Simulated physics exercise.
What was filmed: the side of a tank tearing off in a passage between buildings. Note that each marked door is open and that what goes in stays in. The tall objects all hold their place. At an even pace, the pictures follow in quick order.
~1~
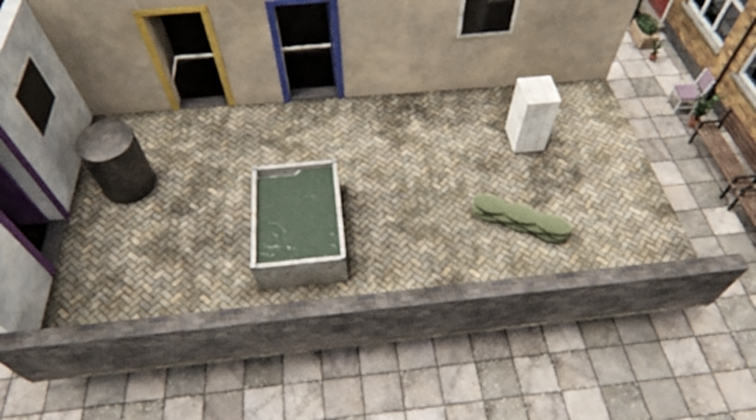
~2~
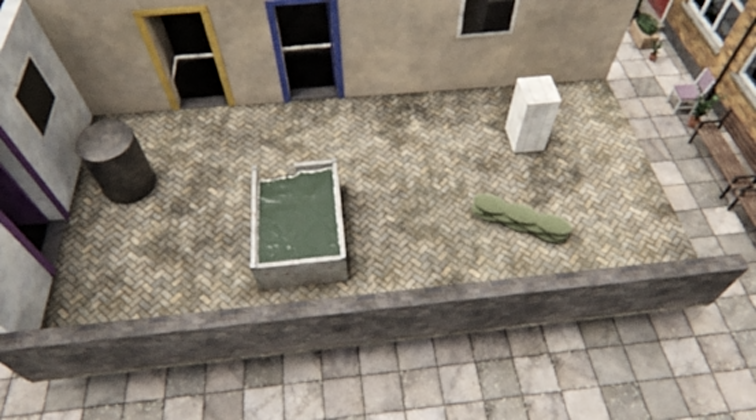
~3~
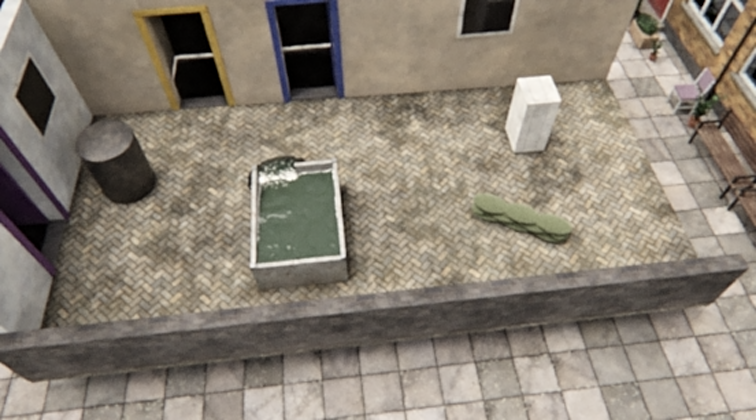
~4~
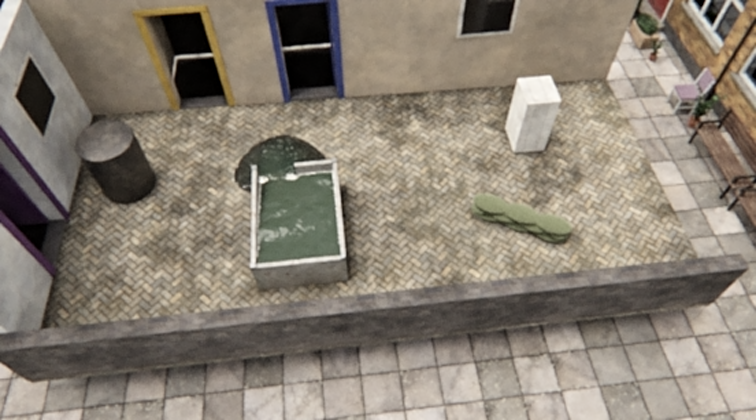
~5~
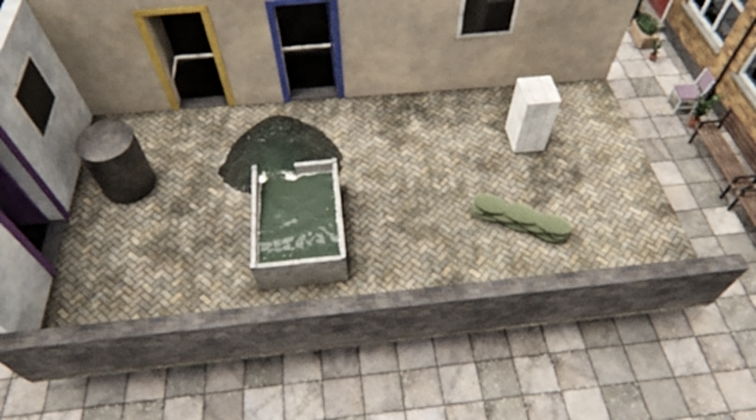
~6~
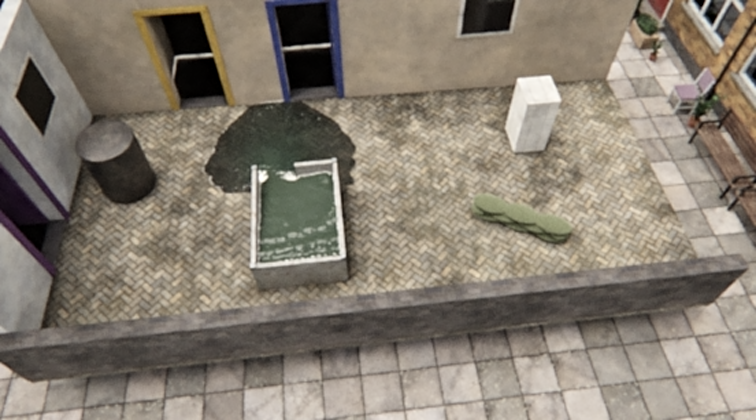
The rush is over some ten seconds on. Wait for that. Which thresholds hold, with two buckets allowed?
One by one: I predict the blue door will overshoot two buckets, I predict the purple door will remain at two buckets or below, I predict the yellow door will overshoot two buckets.
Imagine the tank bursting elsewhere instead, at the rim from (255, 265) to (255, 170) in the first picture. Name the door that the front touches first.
The purple door.
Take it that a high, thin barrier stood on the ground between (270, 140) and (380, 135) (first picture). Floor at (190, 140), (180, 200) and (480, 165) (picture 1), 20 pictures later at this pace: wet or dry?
Listed order: Swamped, spared, swamped.
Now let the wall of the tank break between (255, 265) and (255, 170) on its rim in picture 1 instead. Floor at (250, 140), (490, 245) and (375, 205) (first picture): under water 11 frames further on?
Untouched, untouched, untouched.
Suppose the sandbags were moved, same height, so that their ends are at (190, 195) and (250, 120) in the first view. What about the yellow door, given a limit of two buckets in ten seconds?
In the end the yellow one remains short.
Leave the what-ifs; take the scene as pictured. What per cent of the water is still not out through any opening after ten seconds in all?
The share not yet gone is roughly 72 percent.
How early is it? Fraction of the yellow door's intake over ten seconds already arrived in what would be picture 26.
Around 70 %.
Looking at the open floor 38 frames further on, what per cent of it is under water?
Estimated share: About 45 %.
A moment on, water covers 15 % of the floor; the blue door under two buckets in, the purple door not reached, the yellow door under two buckets in.
Next, water covers 20 % of the floor; the blue door over two buckets in, the purple door not reached, the yellow door over two buckets in.
Then, water covers 30 % of the floor; the blue door over two buckets in, the purple door not reached, the yellow door over two buckets in.
Later, water covers 45 % of the floor; the blue door far over two buckets in, the purple door wet at the sill, nothing in, the yellow door over two buckets in.
In the end, water covers 50 % of the floor; the blue door far over two buckets in, the purple door wet at the sill, nothing in, the yellow door over two buckets in.
